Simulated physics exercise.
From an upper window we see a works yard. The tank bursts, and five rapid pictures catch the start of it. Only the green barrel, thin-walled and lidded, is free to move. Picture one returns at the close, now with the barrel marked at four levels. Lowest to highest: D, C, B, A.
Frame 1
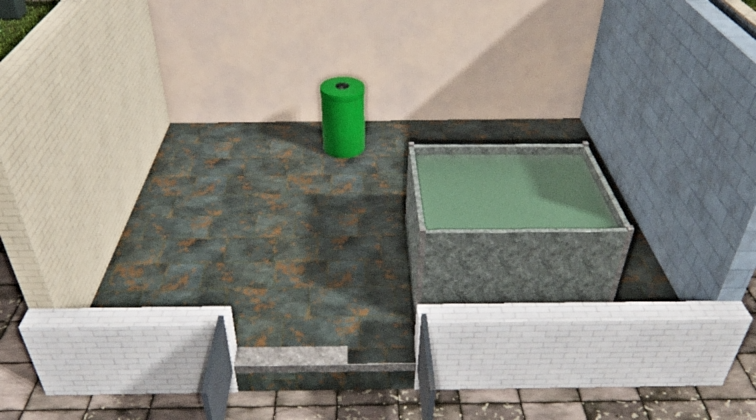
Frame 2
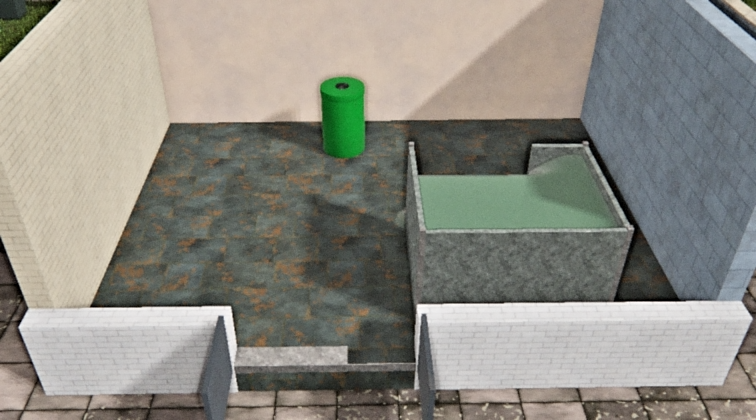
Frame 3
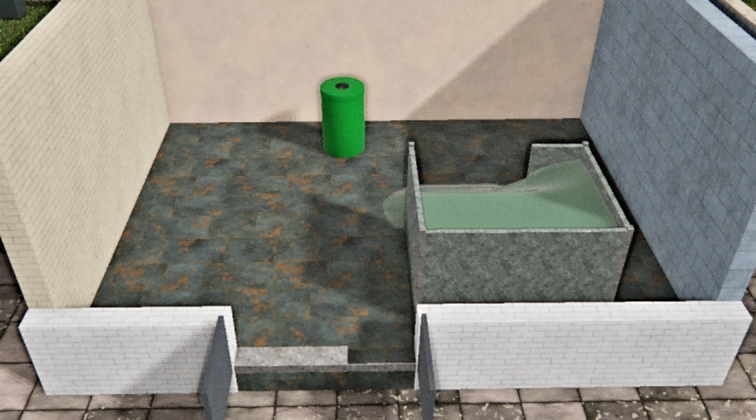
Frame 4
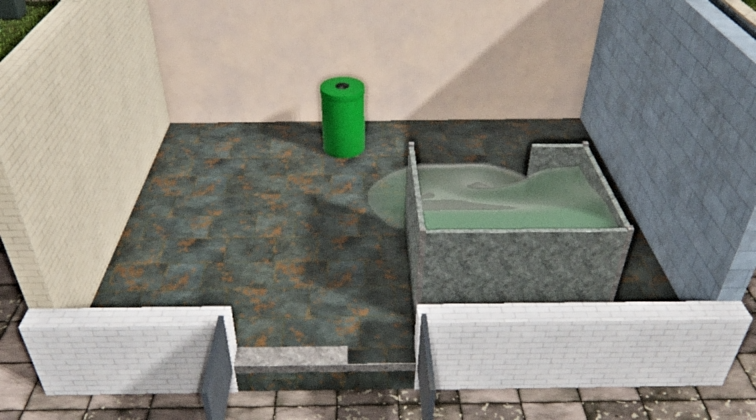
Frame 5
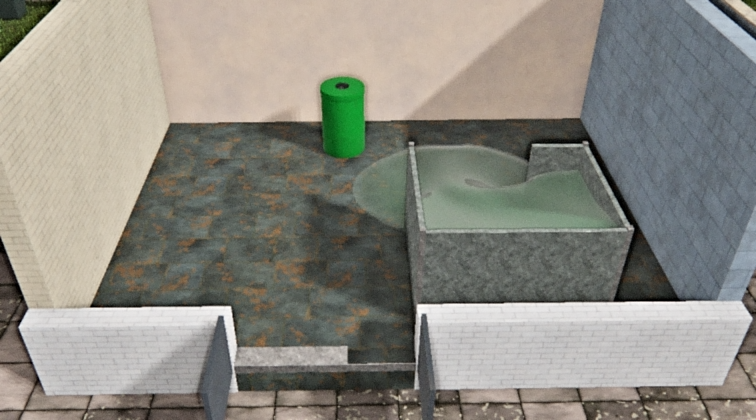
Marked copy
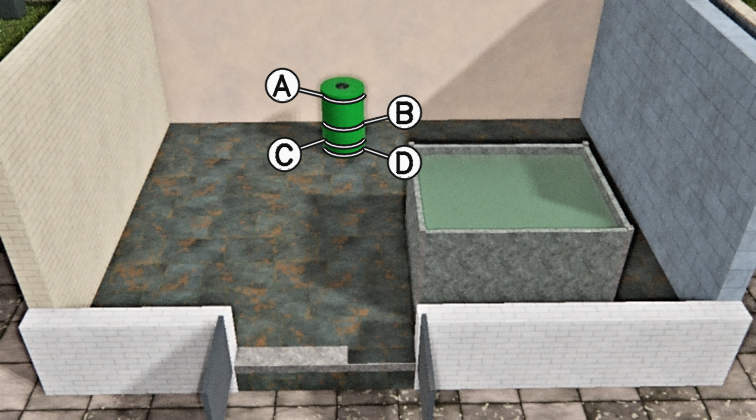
Water pouring from the opened back of a stone tank and spreading across a walled yard's dark floor, the green barrel standing still.
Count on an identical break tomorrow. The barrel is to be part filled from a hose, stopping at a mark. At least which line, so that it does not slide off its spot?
Take A.
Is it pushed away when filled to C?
Yes.
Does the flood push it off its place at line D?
Yes, it does.
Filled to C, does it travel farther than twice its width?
Yes, clearly.
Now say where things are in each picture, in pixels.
In the first frame, lid of the green barrel at (343, 86); tank full, its middle at (511, 191); open gate at (324, 309).
In the second frame, water covers 2 % of the ground, mostly out of sight from here.
In the third frame, water covers 6 % of the ground, mostly out of sight from here.
In the fourth frame, 10 % of the ground under water, its edge towards the barrel at (388, 178).
In the fifth frame, lid of the green barrel at (343, 86); 15 % of the ground under water, its edge towards the barrel at (382, 160).
In white, A at (343, 102); B at (343, 130); C at (344, 147); D at (344, 156); from the bottom up D, C, B, A.
If A is chosen, it does not move.
If B is chosen, it is pushed about its own width away.
If C is chosen, it is pushed about 6 times its own width away.
If D is chosen, it is washed out through the gate.
